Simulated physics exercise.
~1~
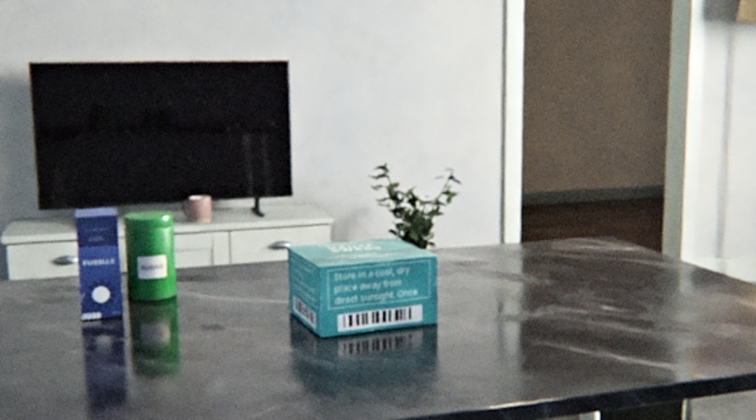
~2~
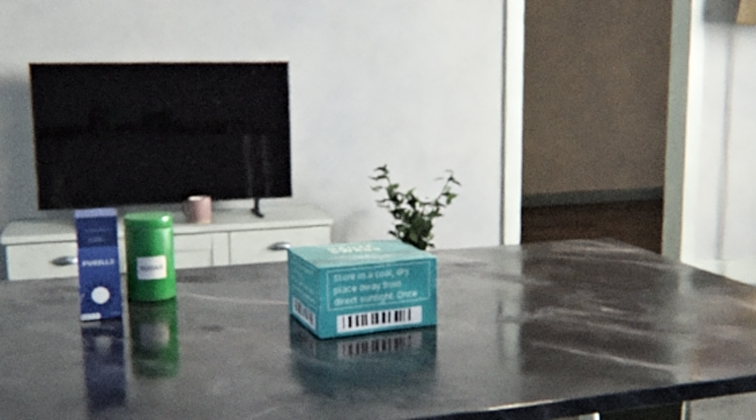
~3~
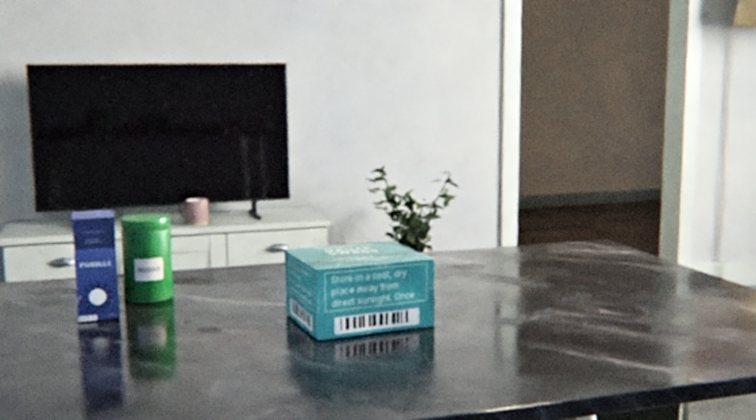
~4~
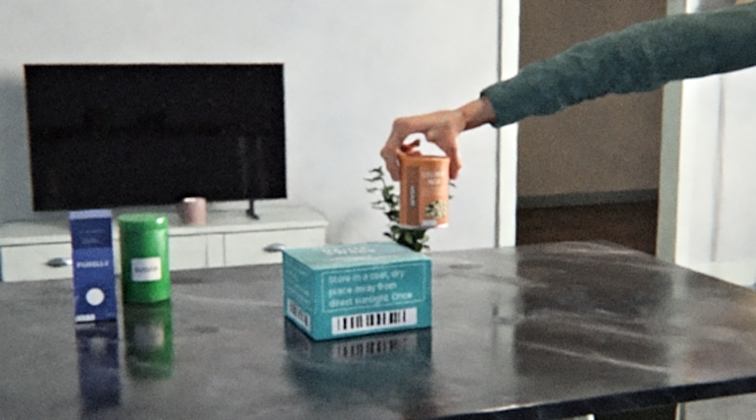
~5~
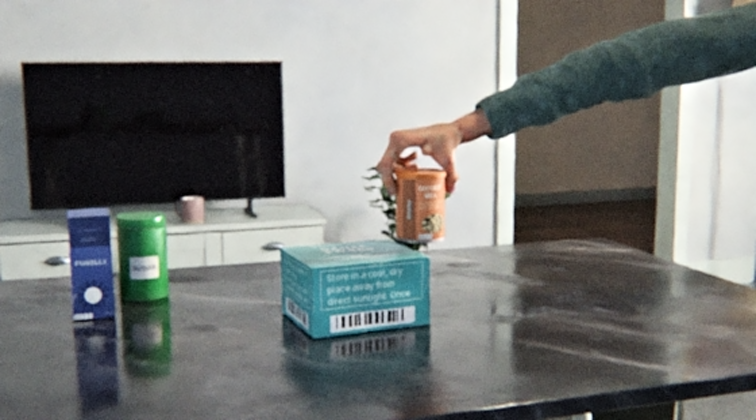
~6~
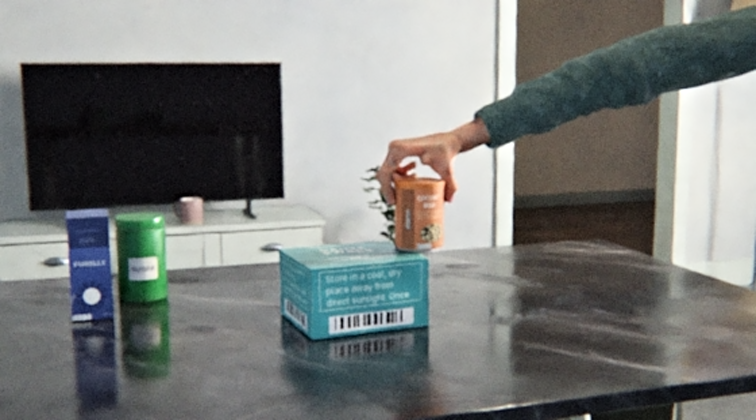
A hand in a dark green sleeve reaches in from the right with an orange tin and lowers it a short way to the back of the turquoise box, still gripping it. The box sits mid-table on a dark, glossy tabletop, with a blue carton and a green jar at left. The room is seen from slightly above the table, television and plant behind, the view drifting very slightly.
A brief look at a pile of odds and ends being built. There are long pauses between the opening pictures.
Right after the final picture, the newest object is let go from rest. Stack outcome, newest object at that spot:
I expect the pile not to stay intact.
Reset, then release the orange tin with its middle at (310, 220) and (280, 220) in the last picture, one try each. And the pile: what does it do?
Try one: Stable. Try two: Collapse.
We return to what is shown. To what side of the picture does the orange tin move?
It shifts to the viewer's right.
Then, 0.40 s on from there, orange tin now fallen.
Then, 0.60 s on from there, things are still on the move.
In the end, fallen, orange tin; the other 3 unmoved. At the end, from the last picture's camera, orange tin near (463, 286). The pile gives way.
